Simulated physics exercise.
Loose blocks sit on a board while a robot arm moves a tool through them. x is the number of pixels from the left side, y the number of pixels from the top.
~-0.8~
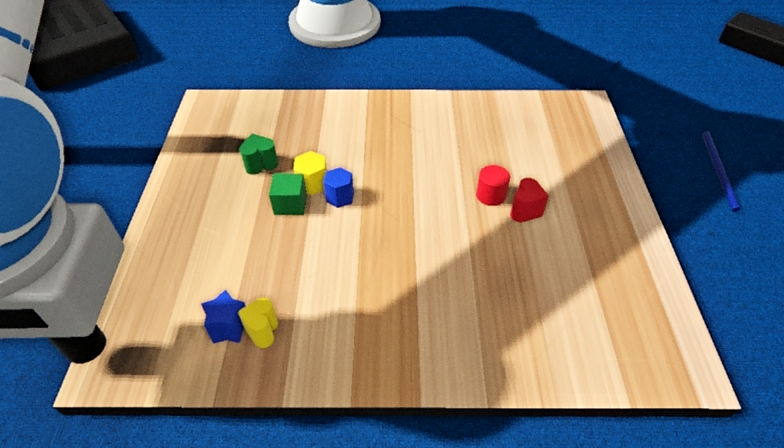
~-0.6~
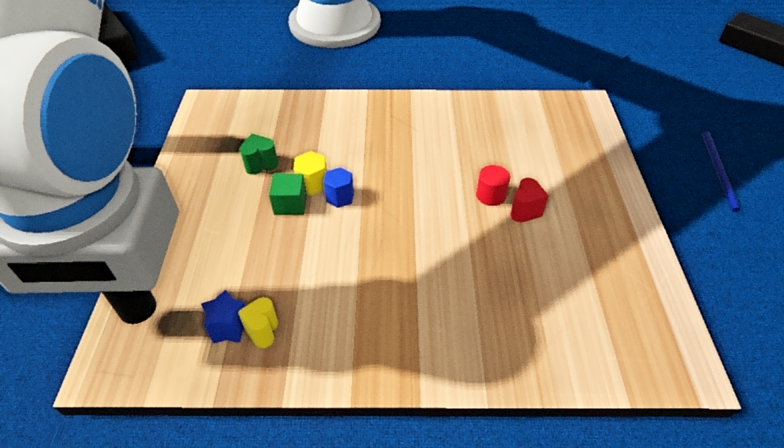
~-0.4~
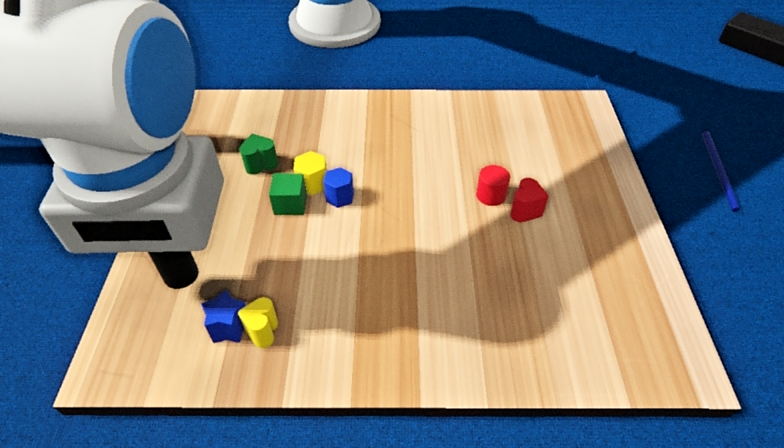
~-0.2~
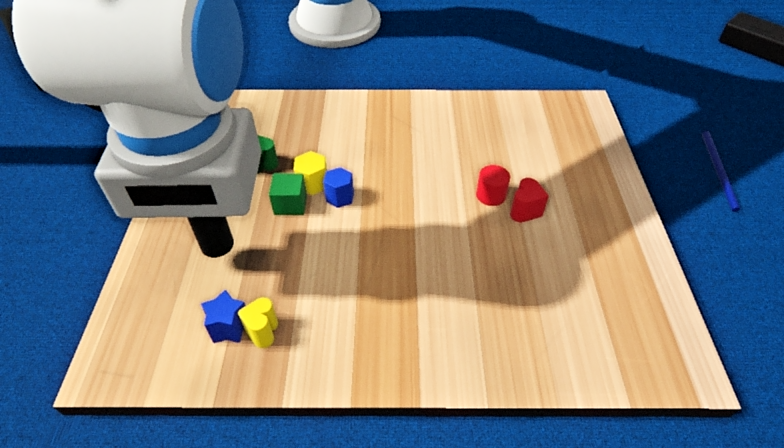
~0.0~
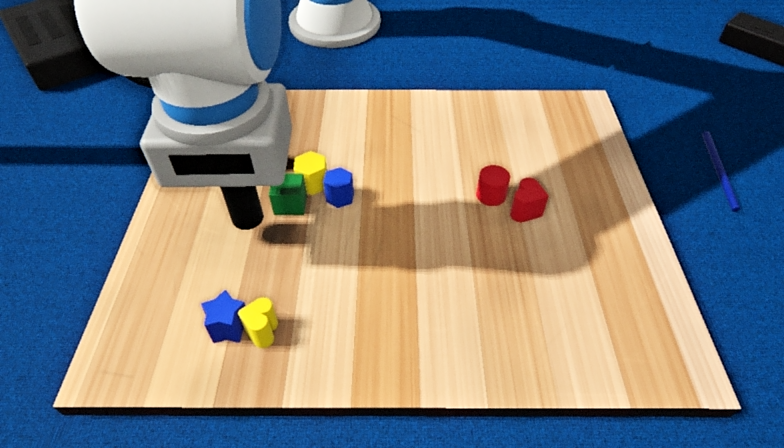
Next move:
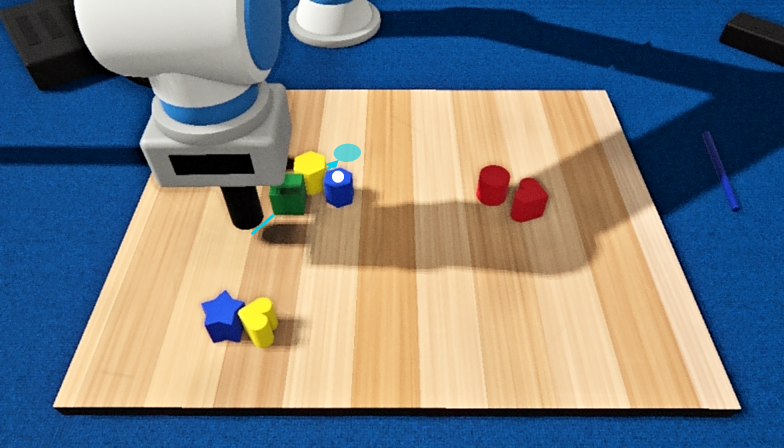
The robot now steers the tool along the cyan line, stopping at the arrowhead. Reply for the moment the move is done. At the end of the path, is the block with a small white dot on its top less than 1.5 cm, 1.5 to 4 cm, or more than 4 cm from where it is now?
I'd go with under 1.5 cm for this block.
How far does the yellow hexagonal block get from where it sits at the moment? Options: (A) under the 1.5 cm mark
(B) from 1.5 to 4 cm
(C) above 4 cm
Choice C: Above 4 cm.
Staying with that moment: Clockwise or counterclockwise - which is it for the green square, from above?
From above, it turns clockwise.
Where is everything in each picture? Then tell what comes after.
In the first frame, tip of the tool at (87, 347), middles of tops, green square at (286, 184), yellow hexagonal block at (310, 162), blue hexagonal block at (338, 177).
In the second frame, tool at (138, 309), nothing pushed.
In the third frame, tool at (182, 275), nothing pushed.
In the fourth frame, tool at (218, 245), nothing pushed.
In the fifth frame, tool at (248, 219), green square at (286, 184), yellow hexagonal block at (310, 162), blue hexagonal block at (338, 177).
The line goes from (252, 233) directly to (347, 153); the dot is on the blue hexagonal block.
One third of the way, tool at (284, 189); green square at (308, 169), turned 40° clockwise; yellow hexagonal block at (328, 150), turned 15° anticlockwise.
Two thirds of the way, tool at (316, 162); green square at (342, 146), turned 60° clockwise; yellow hexagonal block at (362, 130), turned 25° anticlockwise.
At the end, tool at (346, 138); green square at (372, 125), turned 70° clockwise; yellow hexagonal block at (396, 114), turned 15° anticlockwise; blue hexagonal block unmoved.
